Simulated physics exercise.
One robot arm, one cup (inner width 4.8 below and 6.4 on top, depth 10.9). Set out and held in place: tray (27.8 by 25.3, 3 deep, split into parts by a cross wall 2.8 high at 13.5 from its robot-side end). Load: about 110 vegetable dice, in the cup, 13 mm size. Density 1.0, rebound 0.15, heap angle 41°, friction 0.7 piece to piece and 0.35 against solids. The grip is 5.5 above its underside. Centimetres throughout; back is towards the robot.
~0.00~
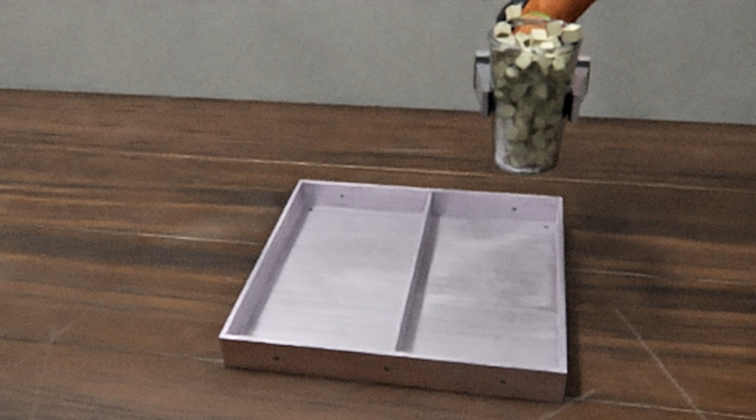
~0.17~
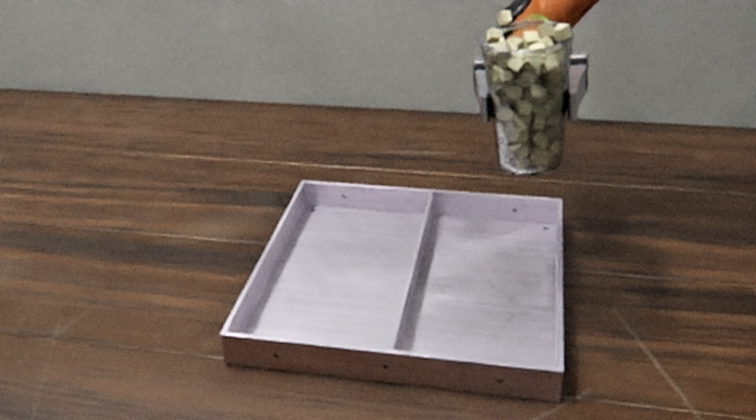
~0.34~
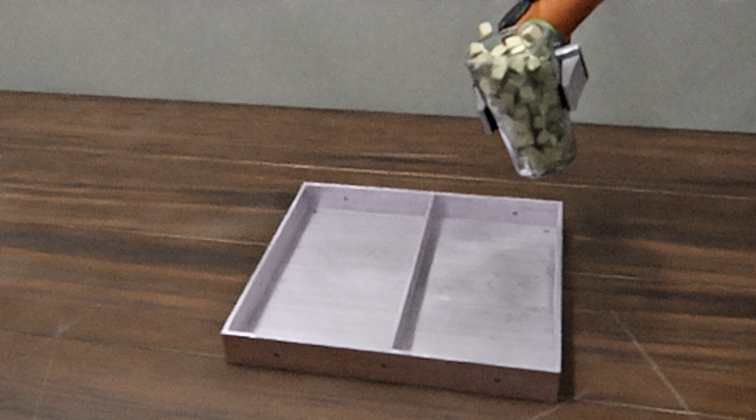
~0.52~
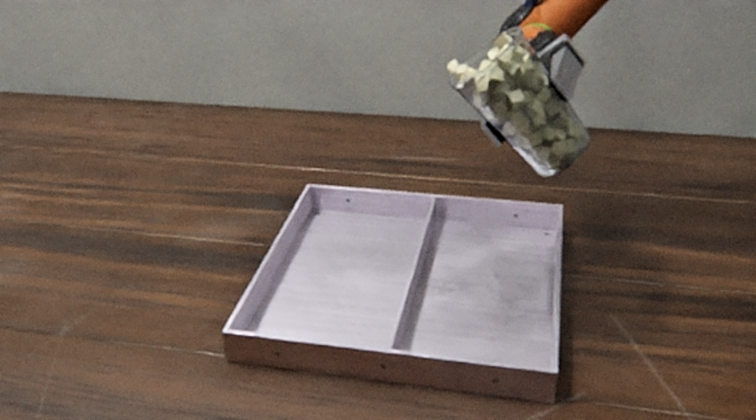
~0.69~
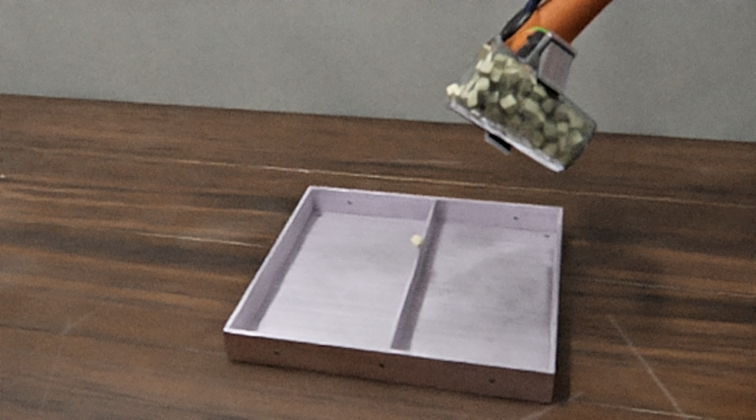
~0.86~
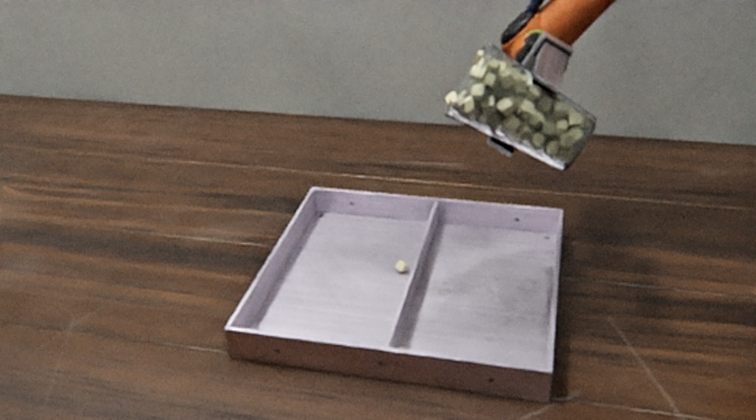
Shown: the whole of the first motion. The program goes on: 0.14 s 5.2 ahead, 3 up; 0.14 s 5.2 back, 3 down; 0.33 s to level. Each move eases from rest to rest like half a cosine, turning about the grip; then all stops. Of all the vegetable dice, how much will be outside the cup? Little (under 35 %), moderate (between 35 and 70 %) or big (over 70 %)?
Answer: Moderate; between 35 and 70 % of the vegetable dice finish outside the cup.
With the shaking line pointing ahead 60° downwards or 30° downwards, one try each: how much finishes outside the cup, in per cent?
About 5 and 10 per cent.
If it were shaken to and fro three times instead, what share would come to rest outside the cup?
In that case some 60 per cent.
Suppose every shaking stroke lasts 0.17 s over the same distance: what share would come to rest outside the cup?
Then about 20 per cent.
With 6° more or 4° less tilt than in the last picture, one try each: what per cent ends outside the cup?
About 55 and 35 per cent.
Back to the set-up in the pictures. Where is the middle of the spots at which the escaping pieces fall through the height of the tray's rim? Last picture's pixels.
Near (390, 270).
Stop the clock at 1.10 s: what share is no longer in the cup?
Near 25 per cent so far.
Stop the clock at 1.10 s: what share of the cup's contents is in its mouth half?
Roughly 85 per cent.
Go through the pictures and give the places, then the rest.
The first picture shows cup middle at (530, 101), level; upper third of the load around (532, 55), from x 500 to 575, top at y 15; 106 in the cup.
The second picture shows cup middle at (528, 103), tilted 6° forward; upper third of the load around (528, 57), from x 495 to 565, top at y 20.
The third picture shows cup middle at (527, 106), tilted 21° forward; upper third of the load around (515, 64), from x 475 to 565, top at y 30.
The fourth picture shows cup middle at (527, 108), tilted 40° forward; upper third of the load around (503, 72), from x 455 to 575, top at y 40; 105 in the cup, 1 in flight or on a rim.
The fifth picture shows cup middle at (525, 111), tilted 55° forward; upper third of the load around (497, 82), from x 420 to 580, top at y 55; 105 in the cup, 1 in the far-side part.
The sixth picture shows cup middle at (524, 112), tilted 61° forward; upper third of the load around (496, 86), from x 405 to 580, top at y 60; 105 in the cup, 1 in the far-side part.
By 1.10 s, tilted 61° forward, highest piece 25 above the table; 79 in the cup, 1 in the far-side part, 26 in flight or on a rim.
By 1.35 s, tilted 18° forward, highest piece 24 above the table; 58 in the cup, 36 in the far-side part, 12 in the robot-side part.
By 1.67 s, level, highest piece 23 above the table; 58 in the cup, 36 in the far-side part, 12 in the robot-side part.
By 2.72 s, level, highest piece 23 above the table; 58 in the cup, 36 in the far-side part, 12 in the robot-side part.
Final count, 58 in the cup, 36 in the far-side part, 12 in the robot-side part. That is 45 % outside the cup.
